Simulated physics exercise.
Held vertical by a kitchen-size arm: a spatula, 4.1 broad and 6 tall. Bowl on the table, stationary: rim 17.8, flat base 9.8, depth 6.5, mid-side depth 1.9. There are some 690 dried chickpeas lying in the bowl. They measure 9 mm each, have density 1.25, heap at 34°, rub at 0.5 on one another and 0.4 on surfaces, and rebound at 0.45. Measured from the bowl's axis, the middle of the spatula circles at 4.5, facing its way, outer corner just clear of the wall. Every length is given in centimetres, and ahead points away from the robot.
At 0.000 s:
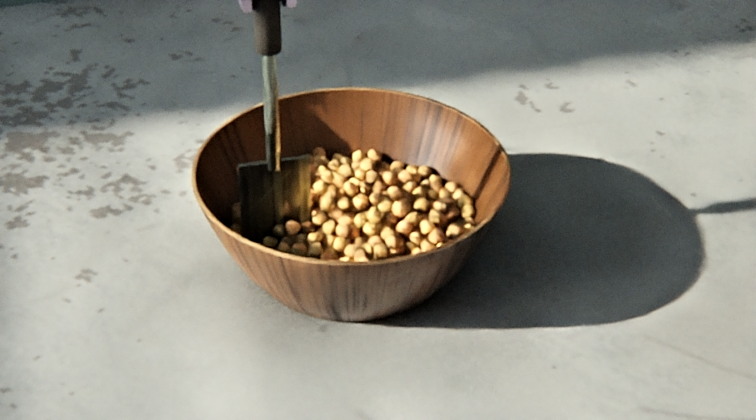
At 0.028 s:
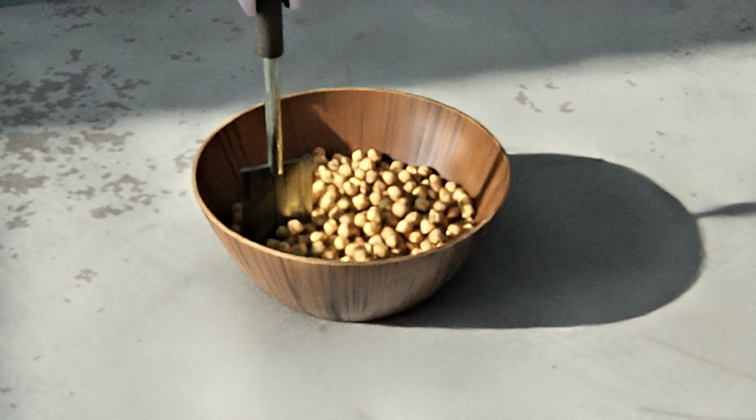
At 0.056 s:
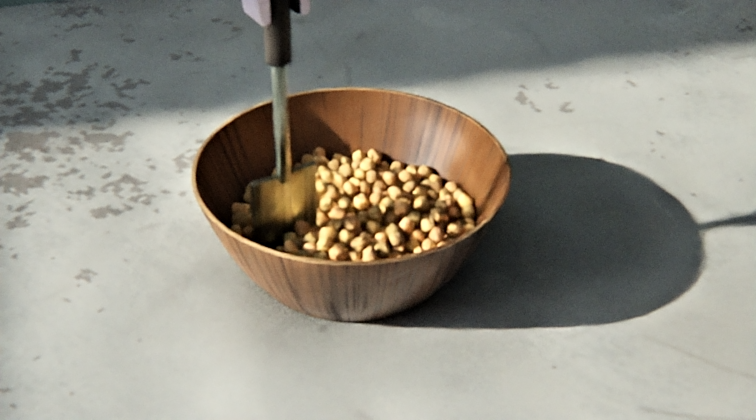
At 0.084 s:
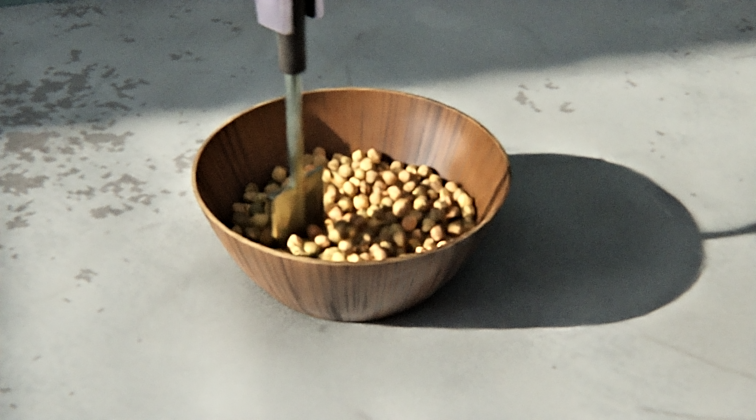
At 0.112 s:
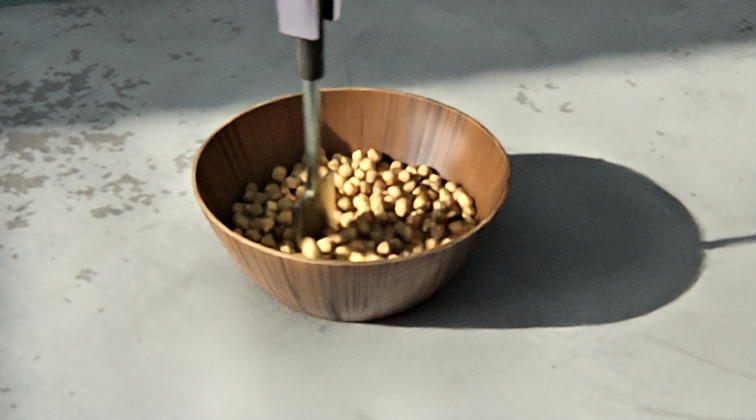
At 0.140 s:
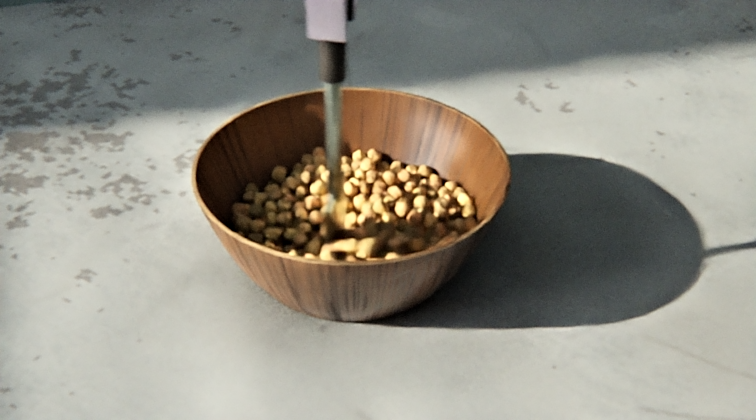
On a grey, sunlit tabletop, a robot arm held a spatula upright in a wooden bowl of dried chickpeas and swept it from the left side toward the near middle, pushing through the chickpeas.
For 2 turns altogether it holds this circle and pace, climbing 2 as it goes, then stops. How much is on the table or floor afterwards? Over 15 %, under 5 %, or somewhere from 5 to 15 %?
Somewhere from 5 to 15 %.
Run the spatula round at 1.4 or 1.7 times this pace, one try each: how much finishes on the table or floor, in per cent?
Roughly 15 and 25 per cent.
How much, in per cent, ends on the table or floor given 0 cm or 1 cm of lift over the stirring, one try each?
Near 15 in a hundred, then near 10 in a hundred.
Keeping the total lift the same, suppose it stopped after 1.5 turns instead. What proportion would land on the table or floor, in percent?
In that case some 5 per cent.
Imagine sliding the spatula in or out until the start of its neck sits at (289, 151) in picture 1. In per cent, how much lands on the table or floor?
I'd say around 0 per cent.
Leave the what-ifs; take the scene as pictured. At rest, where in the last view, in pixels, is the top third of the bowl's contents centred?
Near (361, 206).
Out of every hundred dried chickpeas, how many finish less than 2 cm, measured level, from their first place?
Estimate: 25 per cent.
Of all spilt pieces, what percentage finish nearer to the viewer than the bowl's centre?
50 %.
After 0.62 s, 323° round, highest piece 9 above the table; 658 in the bowl, 27 on the table or floor, 6 in flight or on the tool.
After 1.09 s, 220° round, highest piece 7 above the table; 632 in the bowl, 59 on the table or floor.
After 1.53 s, 0° round, highest piece 6 above the table; 632 in the bowl, 59 on the table or floor.
After 2.23 s, 0° round, highest piece 6 above the table; 632 in the bowl, 59 on the table or floor.
At rest, 632 in the bowl, 59 on the table or floor. That is 9 % on the table or floor.
